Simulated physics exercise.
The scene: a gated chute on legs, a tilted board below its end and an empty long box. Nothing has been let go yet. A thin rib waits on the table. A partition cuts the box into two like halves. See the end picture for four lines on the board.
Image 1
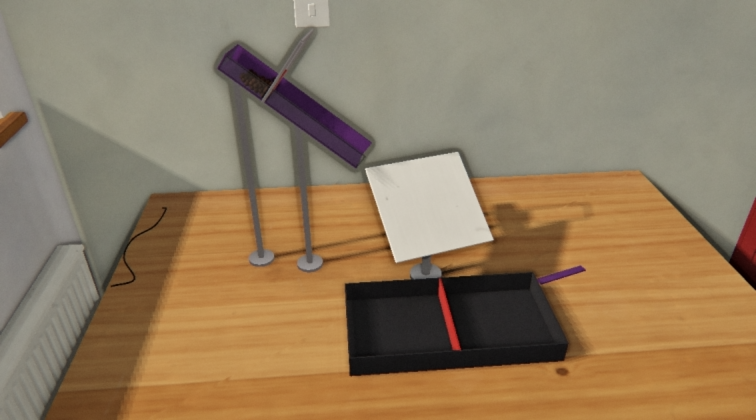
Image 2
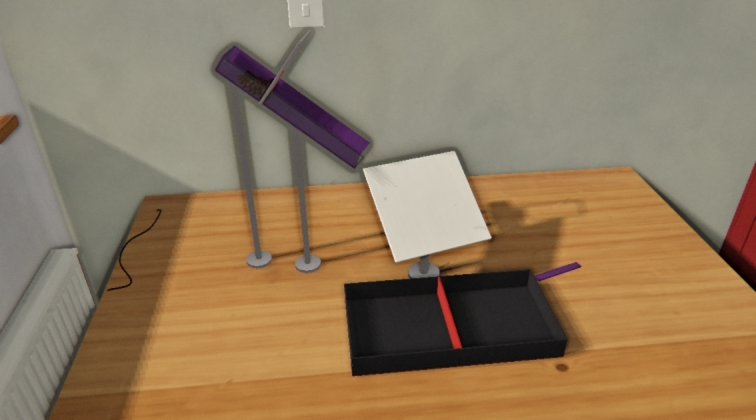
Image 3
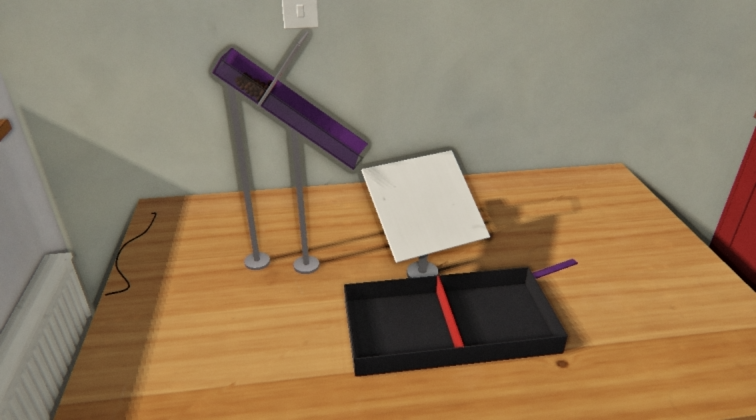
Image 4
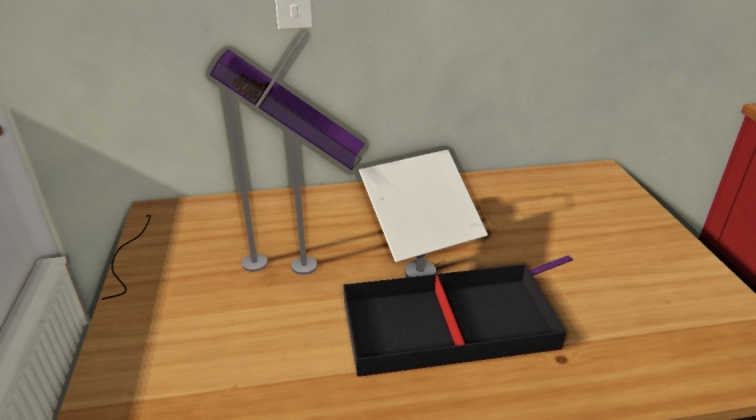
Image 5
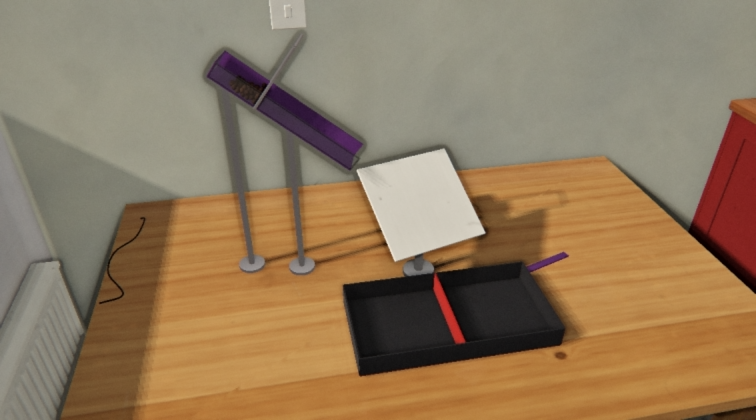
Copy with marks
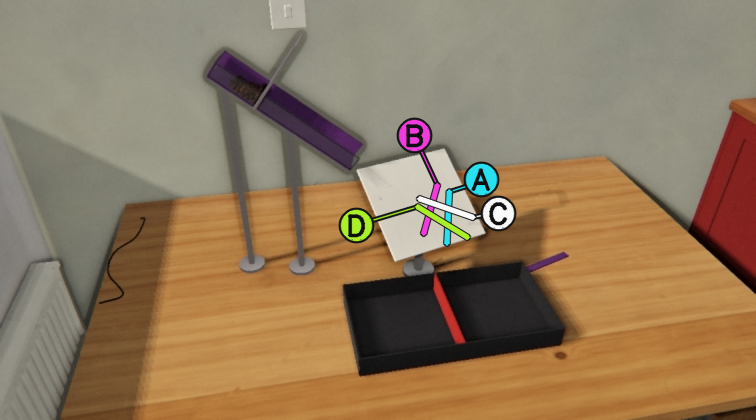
On a wooden table, a purple chute on legs held small brown bits behind its gate, above a tilted white board and an empty divided black box; only the view drifted slightly.
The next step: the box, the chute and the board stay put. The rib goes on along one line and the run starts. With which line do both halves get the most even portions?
A is best.
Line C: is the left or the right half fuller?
Right.
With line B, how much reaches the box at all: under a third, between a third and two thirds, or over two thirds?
Over two thirds.
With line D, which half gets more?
Right.
On the marked copy, line A from (449, 191) to (446, 243); line B from (437, 185) to (423, 233); line C from (419, 198) to (472, 217); line D from (417, 206) to (467, 237).
For line A, of what is caught, about half in the left half, about half in the right.
For line B, of what is caught, most in the left half, a small part in the right.
For line C, of what is caught, a small part in the left half, nearly all in the right.
For line D, of what is caught, a small part in the left half, most in the right.
